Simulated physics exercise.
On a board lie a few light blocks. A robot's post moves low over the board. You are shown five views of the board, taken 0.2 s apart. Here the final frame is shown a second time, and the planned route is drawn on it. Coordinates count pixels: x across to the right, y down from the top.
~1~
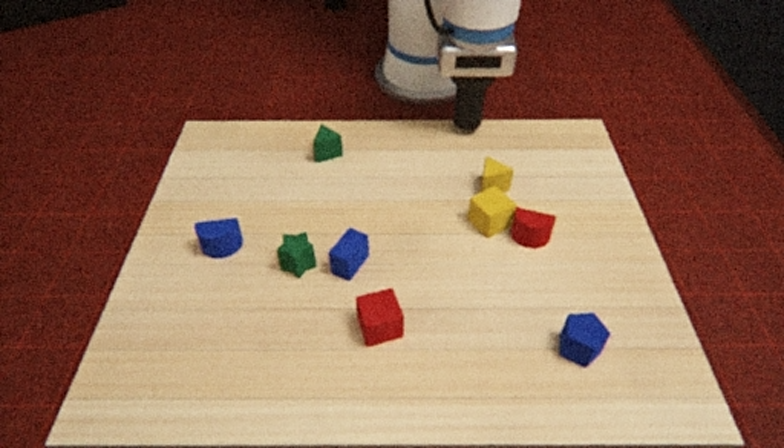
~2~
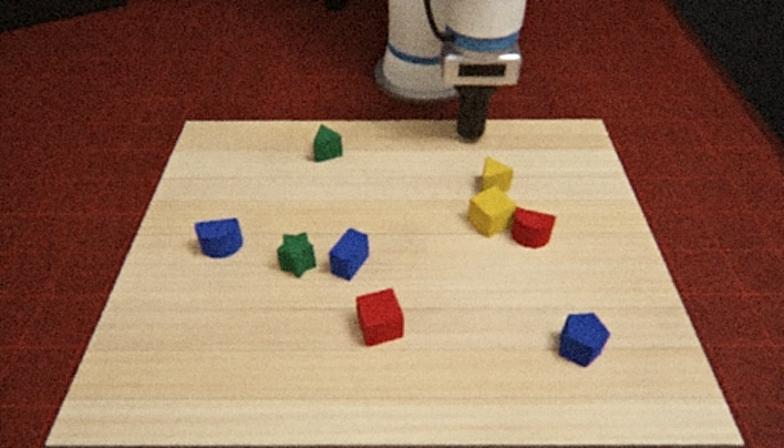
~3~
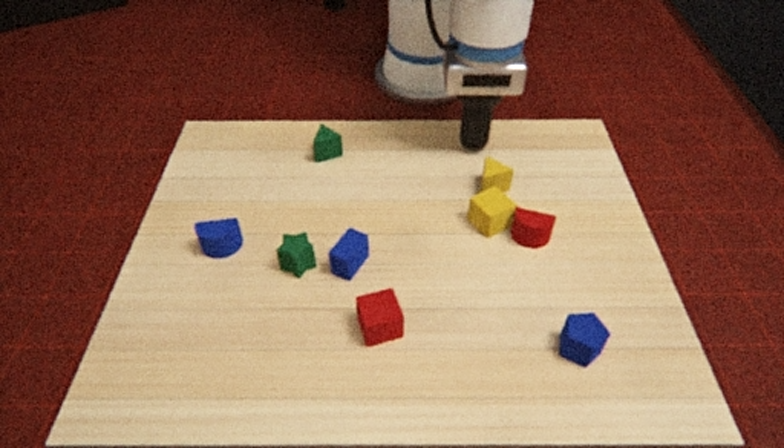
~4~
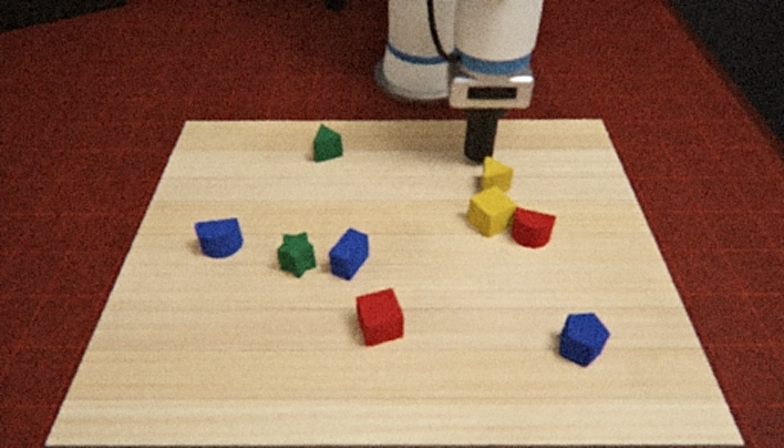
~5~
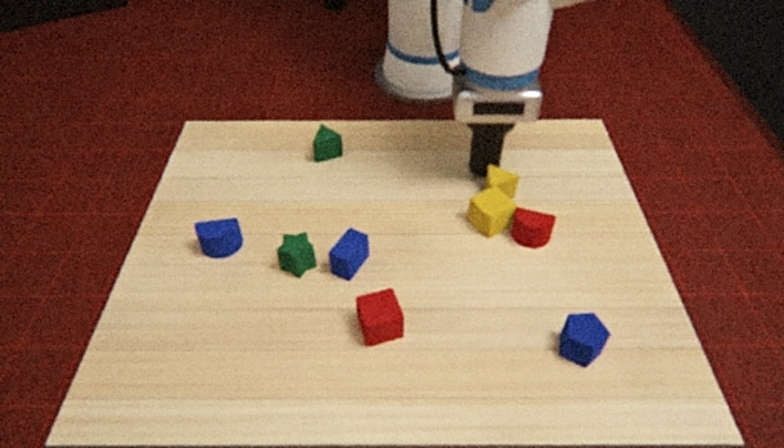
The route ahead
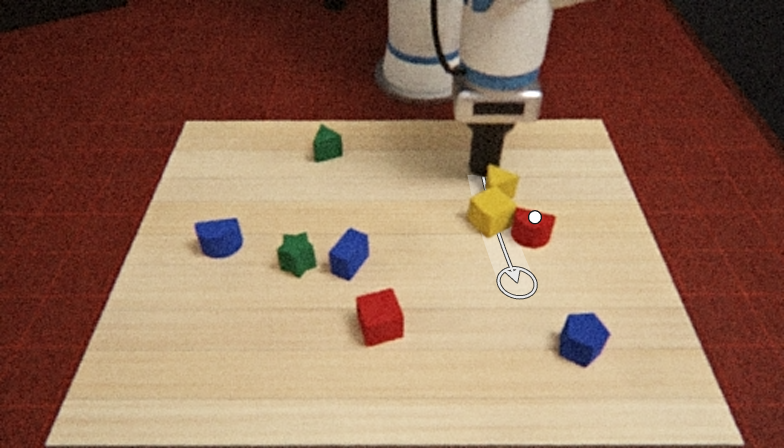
On a wooden board scattered with small red, blue, green and yellow blocks, a robot arm slid its dark post slowly forward from the back edge and nudged the yellow triangular block slightly.
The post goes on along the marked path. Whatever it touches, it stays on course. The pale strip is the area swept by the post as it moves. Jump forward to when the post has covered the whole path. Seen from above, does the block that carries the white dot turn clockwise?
I'd say no.
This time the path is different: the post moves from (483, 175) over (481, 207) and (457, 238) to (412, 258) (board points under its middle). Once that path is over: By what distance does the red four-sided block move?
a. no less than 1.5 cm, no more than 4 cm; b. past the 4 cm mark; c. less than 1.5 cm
Letter c.
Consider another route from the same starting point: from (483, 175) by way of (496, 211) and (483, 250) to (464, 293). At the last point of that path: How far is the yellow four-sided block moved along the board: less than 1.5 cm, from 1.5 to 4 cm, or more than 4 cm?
Shift of over 4 cm.
The line goes from (483, 175) by way of (495, 224) to (517, 282); the dot is on the red D-shaped block.
The first path, step by step. One third of the way, post at (492, 200); yellow four-sided block at (497, 235), turned 20° clockwise; yellow triangular block at (505, 211), turned 15° clockwise; red D-shaped block at (541, 224), turned 30° anticlockwise.
Two thirds of the way, post at (503, 235); yellow four-sided block at (498, 274), turned 35° clockwise; yellow triangular block at (513, 250), turned 30° clockwise; red D-shaped block at (547, 232), turned 85° anticlockwise.
At the end, post at (519, 275); yellow four-sided block at (492, 294), turned 70° clockwise; yellow triangular block at (530, 287), turned 80° clockwise; red D-shaped block at (548, 233), turned 90° anticlockwise; blue pentagon unmoved.
